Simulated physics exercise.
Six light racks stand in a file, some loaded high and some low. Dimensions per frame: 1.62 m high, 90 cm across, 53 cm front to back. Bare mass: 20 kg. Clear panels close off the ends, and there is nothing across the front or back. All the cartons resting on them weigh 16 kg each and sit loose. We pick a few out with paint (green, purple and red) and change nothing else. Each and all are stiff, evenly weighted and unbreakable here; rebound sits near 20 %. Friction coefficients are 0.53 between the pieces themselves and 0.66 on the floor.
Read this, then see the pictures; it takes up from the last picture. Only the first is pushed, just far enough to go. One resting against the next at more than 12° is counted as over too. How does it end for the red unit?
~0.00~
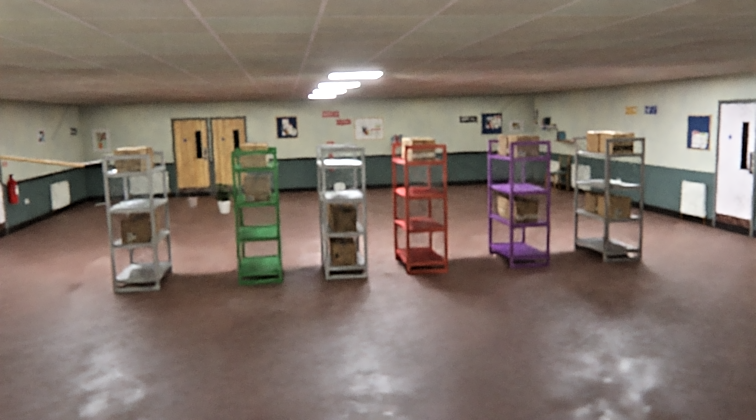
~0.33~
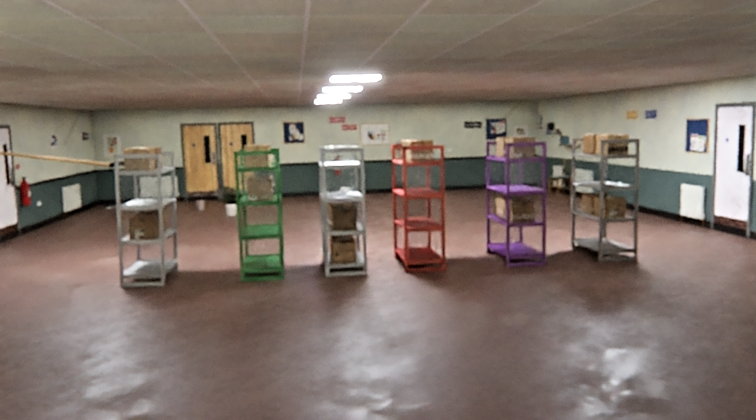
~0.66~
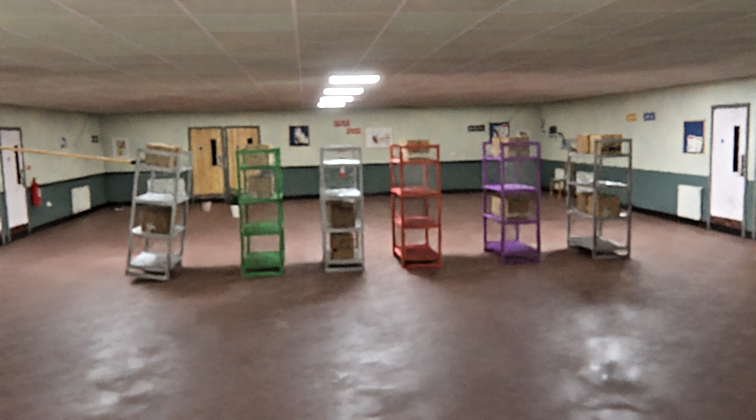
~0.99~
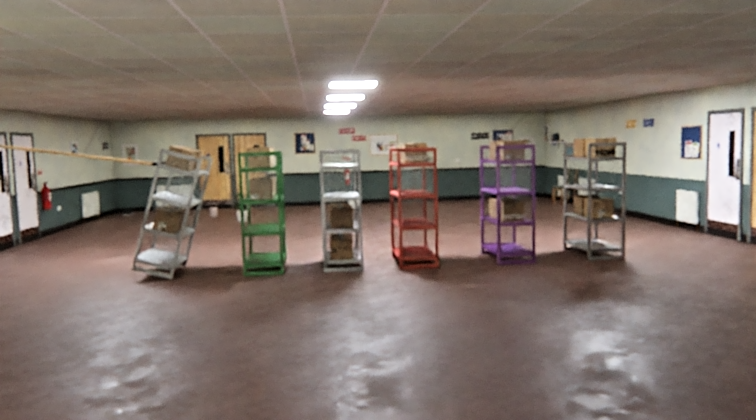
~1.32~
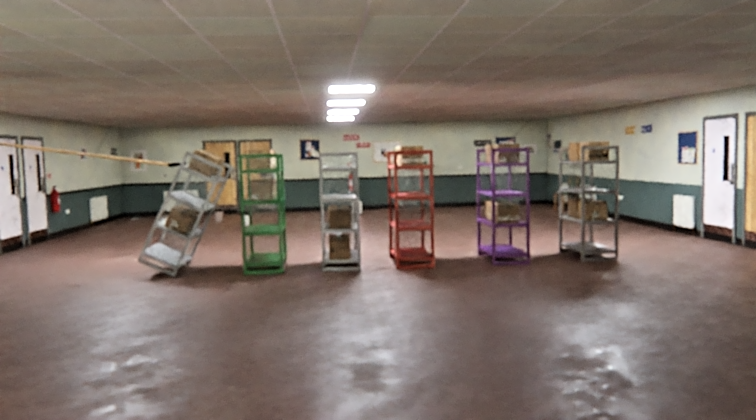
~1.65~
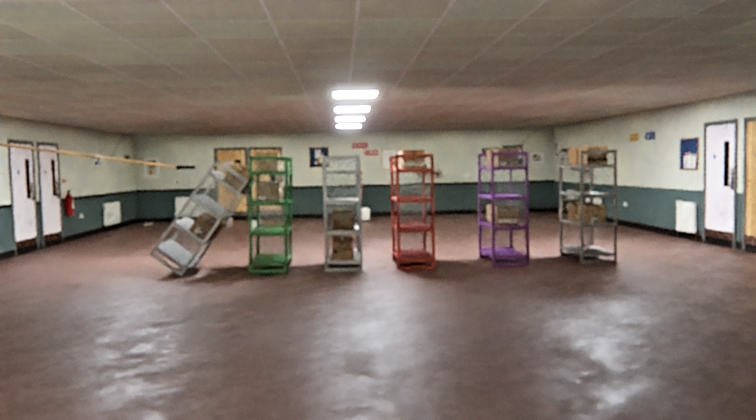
The red unit stays up.
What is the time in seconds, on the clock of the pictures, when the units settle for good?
That is at about 6.5 s.
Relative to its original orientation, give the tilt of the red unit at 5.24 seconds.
0°.
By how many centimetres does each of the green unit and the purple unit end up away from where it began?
So green shifts 10 cm, while purple shifts 0 cm.
After 1.92 s, 4 cartons spilt or dropped; none of the 5 other units over, 1 disturbed; red unit unmoved; green unit leaning 7°.
After 2.86 s, 4 cartons spilt or dropped; 1 of the 5 other units over; red unit unmoved; green unit leaning 24°.
After 3.80 s, 8 cartons spilt or dropped; 2 of the 5 other units over; red unit unmoved; green unit leaning 35°.
After 5.24 s, 8 cartons spilt or dropped; none of the 5 other units over, 1 disturbed; red unit unmoved; green unit leaning 8°.
At rest (6.9 s), 8 cartons spilt or dropped; none of the 5 other units over, 1 disturbed; red unit unmoved; green unit shifted 58 mm; purple unit unmoved. Five left standing. As the last picture would show them, middles, red unit near (412, 210), green unit near (273, 213).
